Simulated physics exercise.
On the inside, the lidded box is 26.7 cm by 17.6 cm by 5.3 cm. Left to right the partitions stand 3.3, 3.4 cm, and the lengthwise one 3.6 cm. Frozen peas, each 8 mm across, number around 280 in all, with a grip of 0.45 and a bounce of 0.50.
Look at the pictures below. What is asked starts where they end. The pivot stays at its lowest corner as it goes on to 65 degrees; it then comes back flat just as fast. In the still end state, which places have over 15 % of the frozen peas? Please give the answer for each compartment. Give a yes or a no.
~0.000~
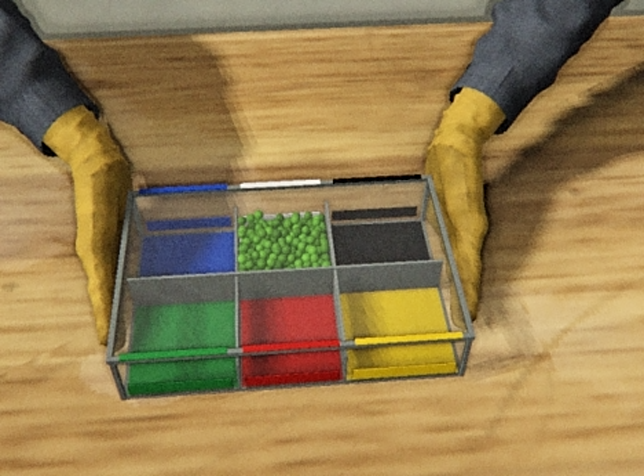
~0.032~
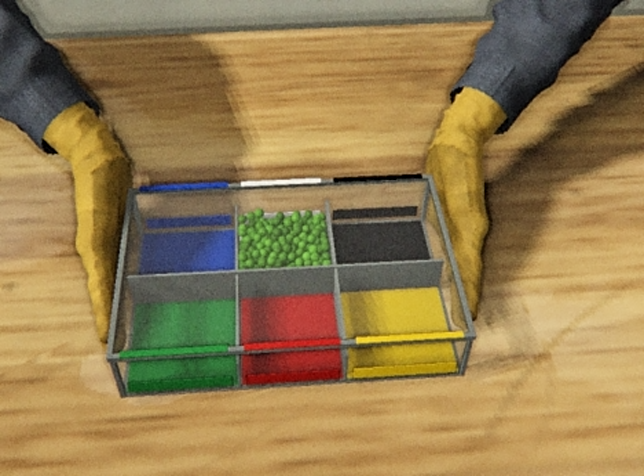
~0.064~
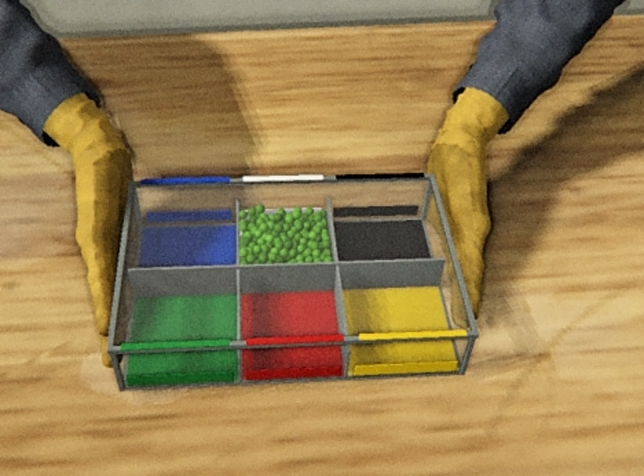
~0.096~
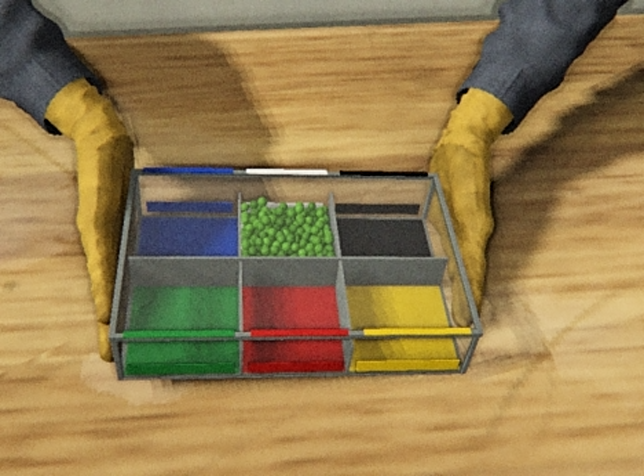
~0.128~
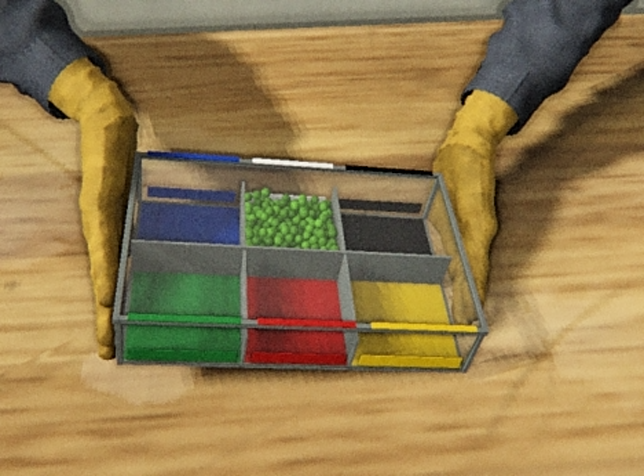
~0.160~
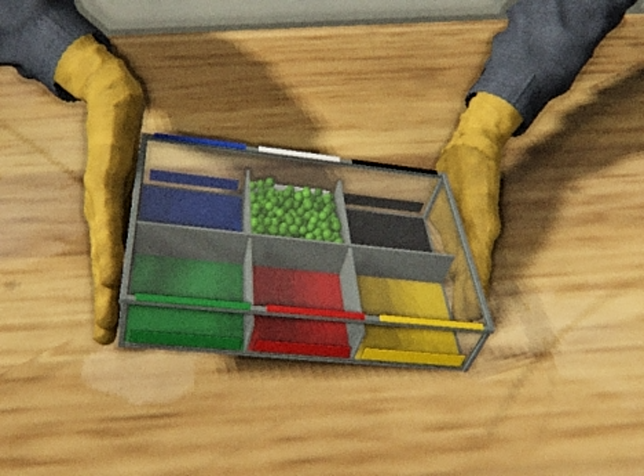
Red - no; blue - no; green - no; yellow - no; white - yes; black - yes.
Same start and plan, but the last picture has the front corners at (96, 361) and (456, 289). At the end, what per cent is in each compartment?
In per cent, the final split is red 0, blue 30, green 5, yellow 0, white 65, black 0.
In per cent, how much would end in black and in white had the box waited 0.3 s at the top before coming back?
You'd end up with black at 35 per cent and white at 65 per cent.
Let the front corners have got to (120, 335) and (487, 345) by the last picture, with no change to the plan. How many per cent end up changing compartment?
In that case about 25 percent.
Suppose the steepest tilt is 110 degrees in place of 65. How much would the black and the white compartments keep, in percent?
With that change you'd see black at 60 % and white at 30 %.
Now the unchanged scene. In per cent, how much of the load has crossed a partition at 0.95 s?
I'd say around 30 per cent.
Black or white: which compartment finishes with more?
The larger amount is in the white one.
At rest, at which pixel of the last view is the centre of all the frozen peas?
Roughly pixel (317, 246).
After 0.63 s, tilt 65 degrees; white 90 %, black 10 %.
Then, at 0.95 s, tilt 26 degrees; white 70 %, black 30 %.
After 1.36 s, tilt 0 degrees; white 70 %, black 30 %.
In the end, at 2.0 s, red 0 %, blue 0 %, green 0 %, yellow 0 %, white 70 %, black 30 %.
